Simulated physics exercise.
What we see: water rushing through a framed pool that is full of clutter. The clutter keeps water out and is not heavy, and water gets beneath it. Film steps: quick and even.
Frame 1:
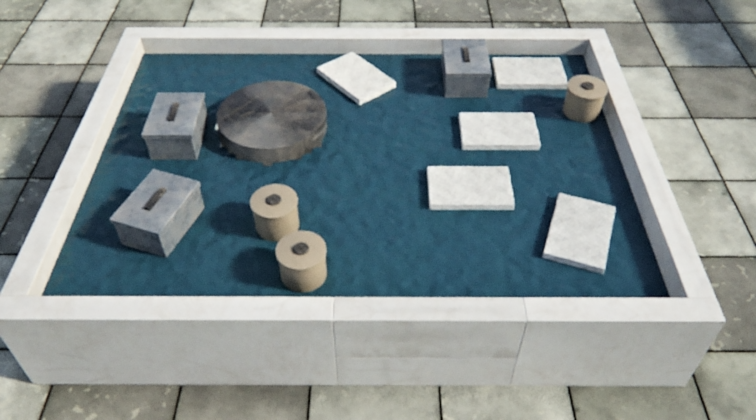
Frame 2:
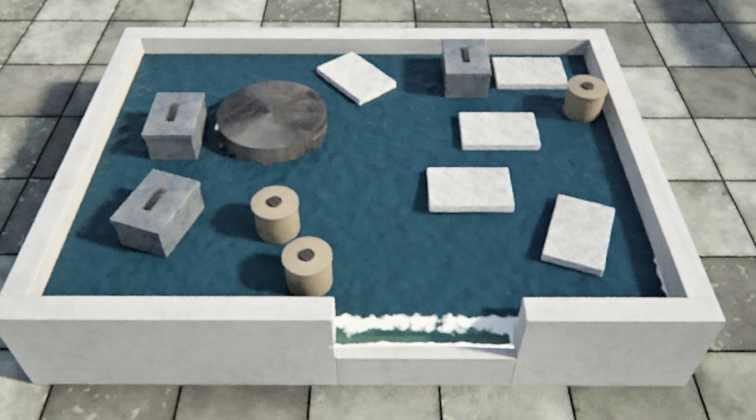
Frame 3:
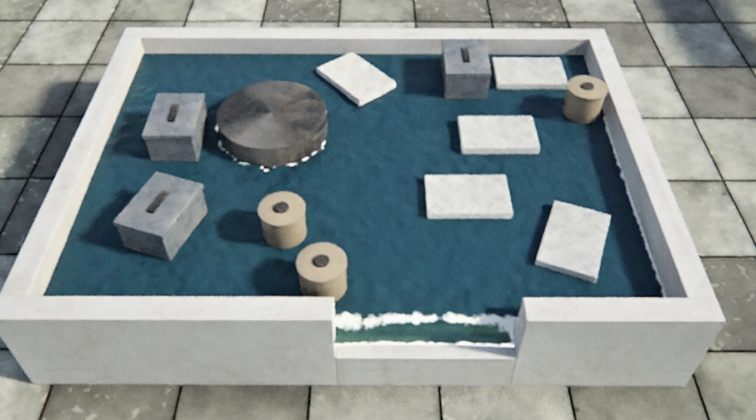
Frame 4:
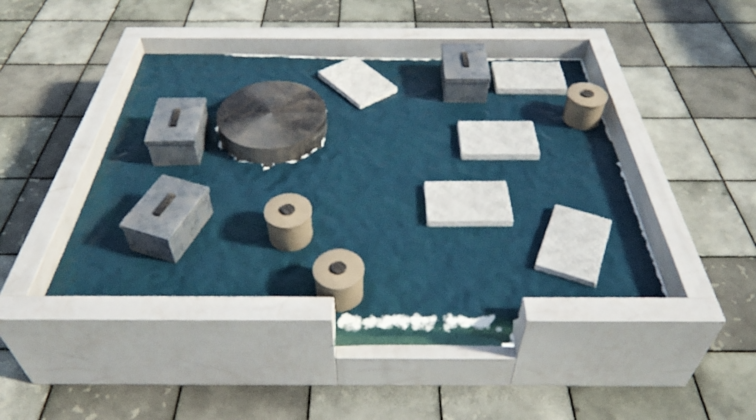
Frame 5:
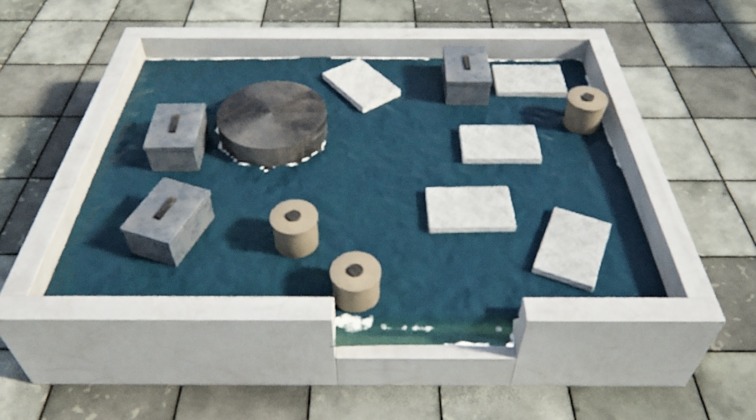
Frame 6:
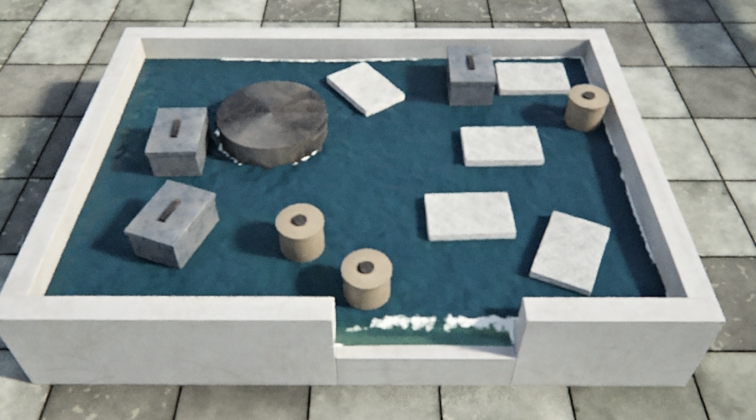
A section of the pool's front wall opened and water churned white at the gap, while the two tan cylinders drifted slowly right and the gray blocks and white slabs shifted only slightly.
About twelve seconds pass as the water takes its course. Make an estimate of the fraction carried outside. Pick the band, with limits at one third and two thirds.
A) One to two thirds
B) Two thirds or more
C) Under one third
Under one third.
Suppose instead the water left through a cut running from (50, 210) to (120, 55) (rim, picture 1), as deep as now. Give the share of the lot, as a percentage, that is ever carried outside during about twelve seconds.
It comes to some 20 per cent of the lot.
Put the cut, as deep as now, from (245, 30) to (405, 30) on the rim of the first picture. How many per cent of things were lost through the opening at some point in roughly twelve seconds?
30 per cent or so.
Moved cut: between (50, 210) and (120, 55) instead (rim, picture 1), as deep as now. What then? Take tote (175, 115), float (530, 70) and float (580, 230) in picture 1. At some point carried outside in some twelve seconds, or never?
Sequentially: Remains, remains, remains.
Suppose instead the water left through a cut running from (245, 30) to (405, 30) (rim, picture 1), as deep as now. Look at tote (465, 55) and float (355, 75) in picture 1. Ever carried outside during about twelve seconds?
So, the first one leaves, and the second one leaves as well.
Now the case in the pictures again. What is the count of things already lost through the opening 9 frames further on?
Tally: 0.
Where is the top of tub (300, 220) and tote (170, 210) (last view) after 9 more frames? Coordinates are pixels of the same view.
I'd say close to (353, 267) and close to (198, 226).
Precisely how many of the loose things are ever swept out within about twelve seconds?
I count 0.
A moment on, 0 of 11 are out; 11 afloat.
Next, 0 of 11 are out; 11 afloat.
Later, 0 of 11 are out; 11 afloat.
In the end, 0 of 11 are out; 11 afloat.
